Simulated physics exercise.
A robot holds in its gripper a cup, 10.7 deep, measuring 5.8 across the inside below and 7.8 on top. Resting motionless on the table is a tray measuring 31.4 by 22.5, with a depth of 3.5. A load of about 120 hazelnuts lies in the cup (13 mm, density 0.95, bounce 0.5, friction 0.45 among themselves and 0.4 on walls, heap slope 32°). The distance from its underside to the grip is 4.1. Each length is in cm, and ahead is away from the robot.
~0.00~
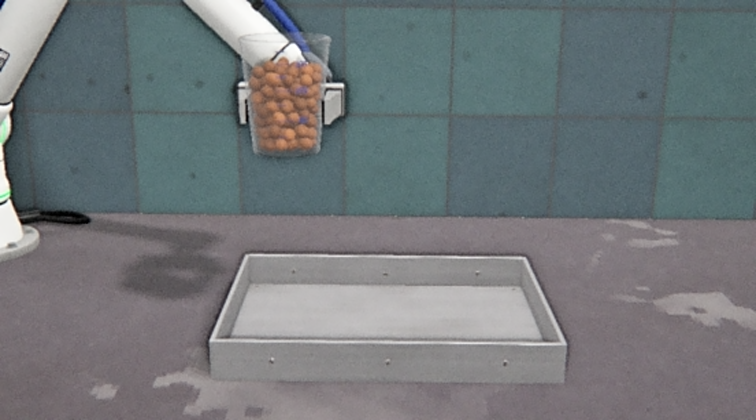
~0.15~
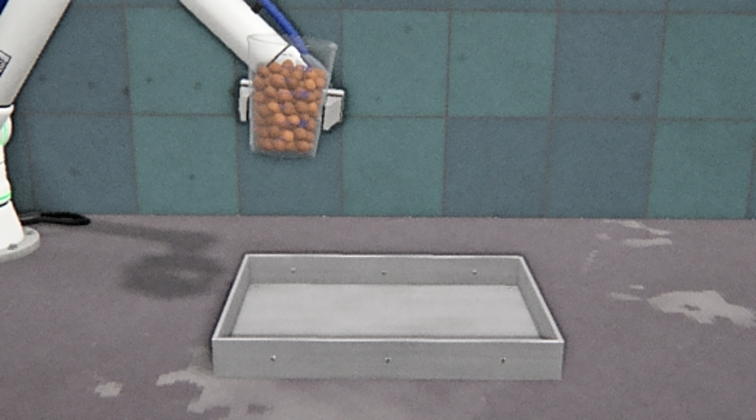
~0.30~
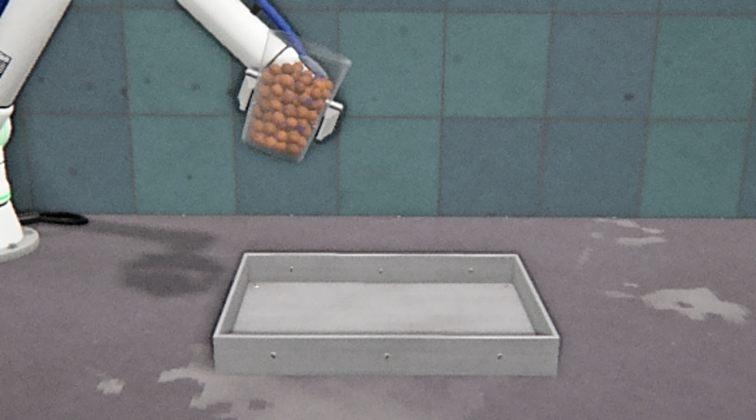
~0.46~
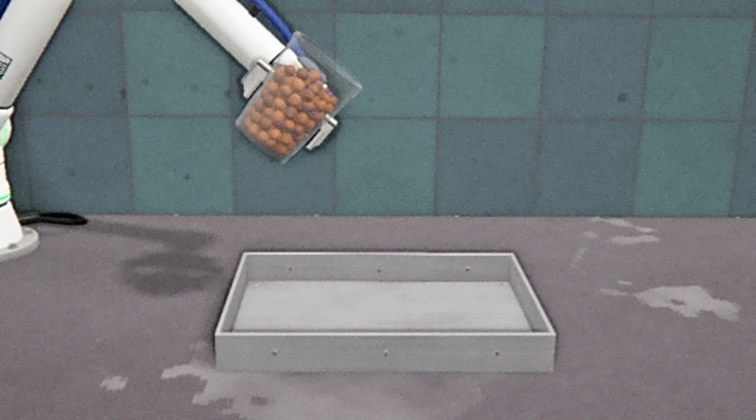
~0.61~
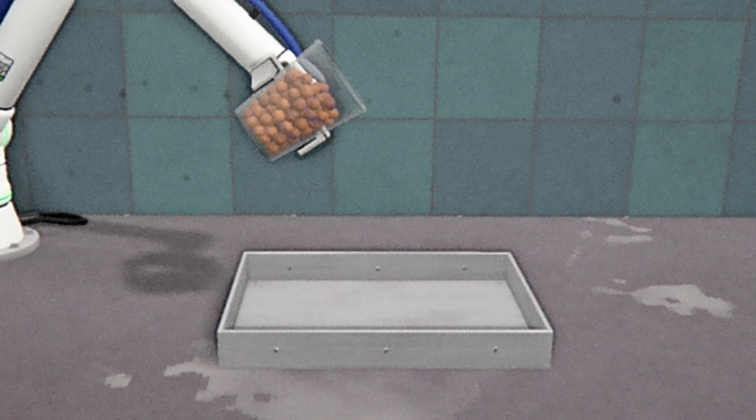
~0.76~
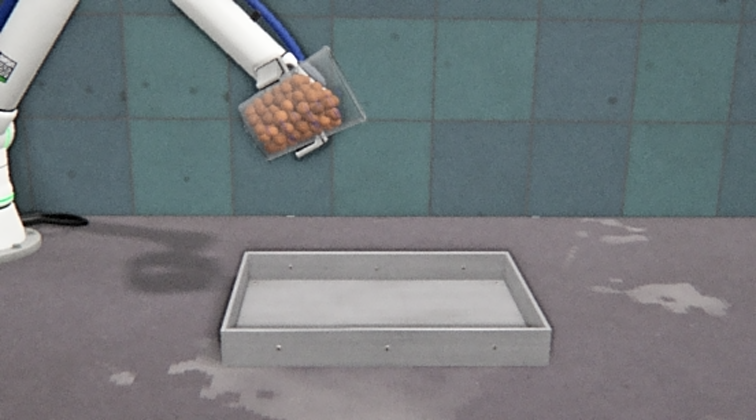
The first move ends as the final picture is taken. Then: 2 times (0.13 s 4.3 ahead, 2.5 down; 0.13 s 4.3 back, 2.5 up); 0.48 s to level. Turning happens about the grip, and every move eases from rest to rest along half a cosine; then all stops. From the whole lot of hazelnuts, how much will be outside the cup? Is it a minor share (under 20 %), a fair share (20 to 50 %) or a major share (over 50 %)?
It is a minor share.
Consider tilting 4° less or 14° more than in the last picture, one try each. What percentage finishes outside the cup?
Estimates: 5 % then 35 %.
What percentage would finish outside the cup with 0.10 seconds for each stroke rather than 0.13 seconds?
In that case around 15 per cent.
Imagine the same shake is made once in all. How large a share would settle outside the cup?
In that case it would be roughly 10 per cent.
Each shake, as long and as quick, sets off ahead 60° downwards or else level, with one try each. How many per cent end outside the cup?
Near 0 and 25 percent respectively.
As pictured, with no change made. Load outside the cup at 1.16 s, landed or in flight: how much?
5 %.
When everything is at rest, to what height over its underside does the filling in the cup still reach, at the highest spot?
About 9.5 cm.
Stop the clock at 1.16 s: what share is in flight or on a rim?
About 4 per cent.
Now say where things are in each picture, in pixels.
The first picture shows cup middle at (286, 97), level; upper third of the load around (285, 79), from x 255 to 315, top at y 65; 122 in the cup.
The second picture shows cup middle at (288, 99), tilted 6° forward; upper third of the load around (287, 82), from x 260 to 320, top at y 65.
The third picture shows cup middle at (290, 100), tilted 21° forward; upper third of the load around (293, 84), from x 255 to 325, top at y 70.
The fourth picture shows cup middle at (294, 103), tilted 40° forward; upper third of the load around (295, 88), from x 250 to 330, top at y 70.
The fifth picture shows cup middle at (297, 106), tilted 55° forward; upper third of the load around (300, 93), from x 250 to 335, top at y 75.
The sixth picture shows cup middle at (299, 109), tilted 61° forward; upper third of the load around (300, 98), from x 250 to 335, top at y 80; 122 in the cup.
After 1.16 s, tilted 61° forward, highest piece 23 above the table; 114 in the cup, 3 in the tray, 5 in flight or on a rim.
After 1.56 s, tilted 23° forward, highest piece 27 above the table; 109 in the cup, 13 in the tray.
After 1.96 s, level, highest piece 28 above the table; 109 in the cup, 13 in the tray.
After 3.01 s, level, highest piece 28 above the table; 109 in the cup, 13 in the tray.
At rest, 109 in the cup, 13 in the tray. That is 11 % outside the cup.
